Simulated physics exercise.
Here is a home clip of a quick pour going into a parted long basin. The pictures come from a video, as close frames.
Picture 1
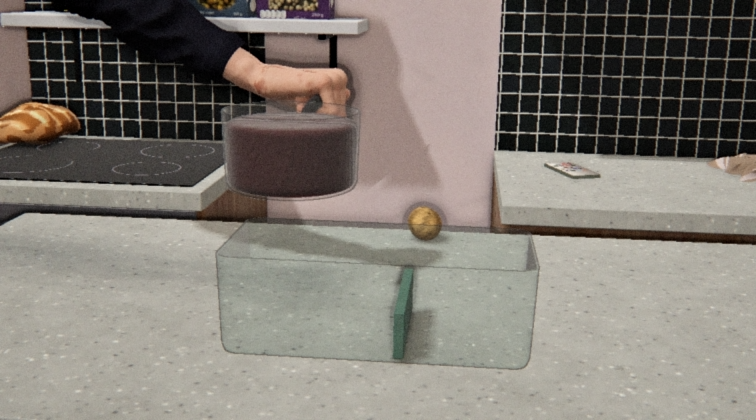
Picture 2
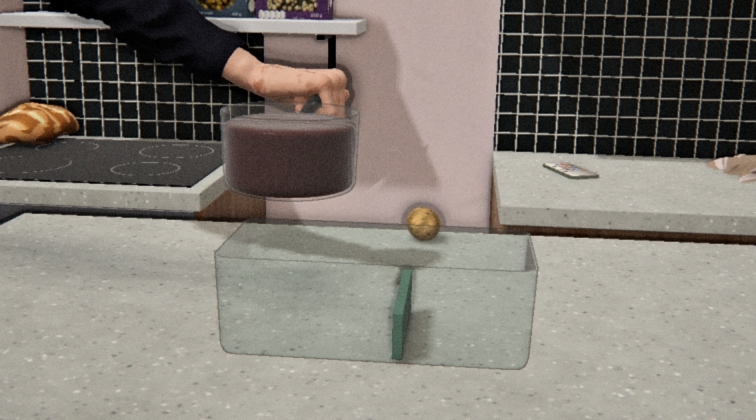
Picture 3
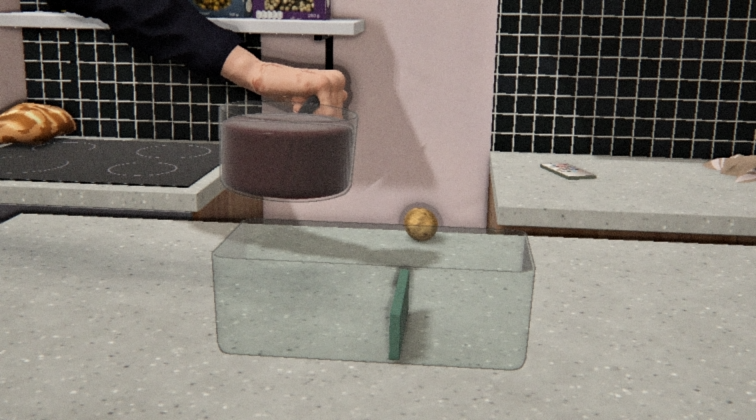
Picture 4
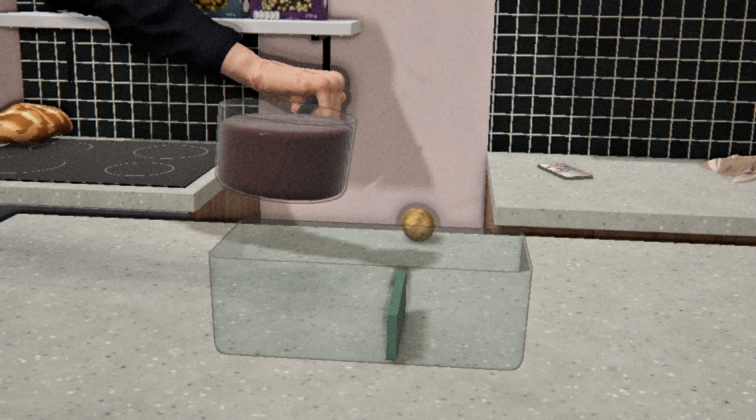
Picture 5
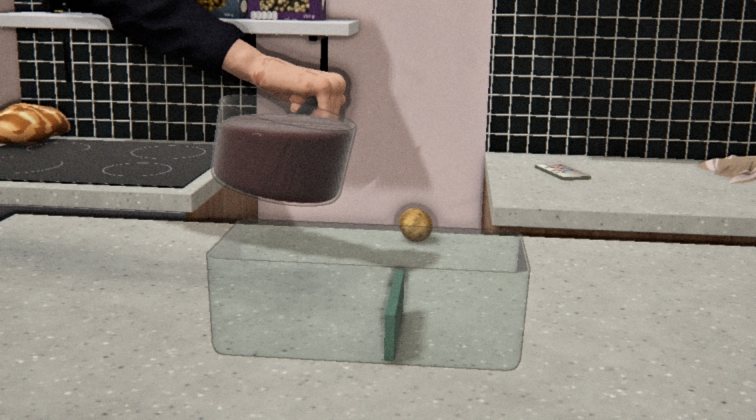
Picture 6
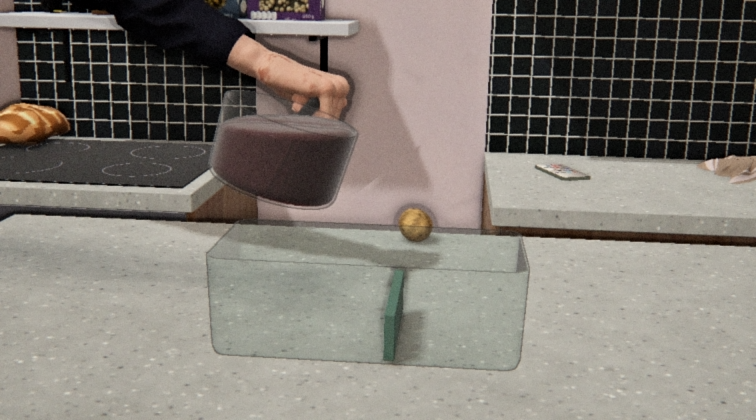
A hand reaching in from the upper left holds a clear, round container of dark purplish-brown liquid above a long transparent basin on a speckled pale counter, seen from the front in a kitchen. A green divider stands inside the basin, a golden-brown ball sits behind it, and bread, a hob and black tiles fill the background. The container tilts gradually rightward, while the view drifts very slightly.
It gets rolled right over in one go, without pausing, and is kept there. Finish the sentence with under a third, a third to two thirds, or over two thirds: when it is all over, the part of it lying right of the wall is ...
... a third to two thirds.
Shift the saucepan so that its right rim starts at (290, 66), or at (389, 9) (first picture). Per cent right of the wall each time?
Close to 5 in a hundred, then close to 90 in a hundred.
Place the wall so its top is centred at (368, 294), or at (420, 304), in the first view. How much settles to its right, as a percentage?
It works out to around 80 per cent for the first and around 35 per cent for the second.
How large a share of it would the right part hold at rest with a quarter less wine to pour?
Something like 35 per cent, give or take.
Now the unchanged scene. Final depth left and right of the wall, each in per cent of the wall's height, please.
About 30 left, about 50 right.
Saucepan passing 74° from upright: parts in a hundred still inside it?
About 55 %.
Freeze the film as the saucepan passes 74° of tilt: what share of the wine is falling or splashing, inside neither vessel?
Around 25 in a hundred, more or less.
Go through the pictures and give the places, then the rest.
In the first frame, tilt 0°; pouring edge (359, 114); surface from (229, 120) to (357, 124); the long basin's rim runs from (233, 237) to (534, 251); the wall's top is at (404, 291).
In the second frame, tilt 1°; pouring edge (358, 115); surface from (227, 120) to (356, 125).
In the third frame, tilt 3°; pouring edge (357, 118); surface from (225, 119) to (355, 126).
In the fourth frame, tilt 6°; pouring edge (356, 123); surface from (224, 119) to (353, 127).
In the fifth frame, tilt 11°; pouring edge (355, 129); surface from (223, 120) to (354, 129).
In the sixth frame, tilt 17°; pouring edge (357, 137); surface from (223, 122) to (357, 130).
A moment on, the saucepan is tipped part way and 53 per cent is still to pour, 3 is left of the wall and 17 right of it.
Next, the saucepan is tipped right over and 10 per cent is still to pour, 33 is left of the wall and 52 right of it.
Then the saucepan is tipped right over and 1 per cent is still to pour, 45 is left of the wall and 52 right of it.
Later the saucepan is tipped right over and 0 per cent is still to pour, 47 is left of the wall and 52 right of it.
At rest 47 per cent lies left of the wall, 52 right of it and 1 outside.
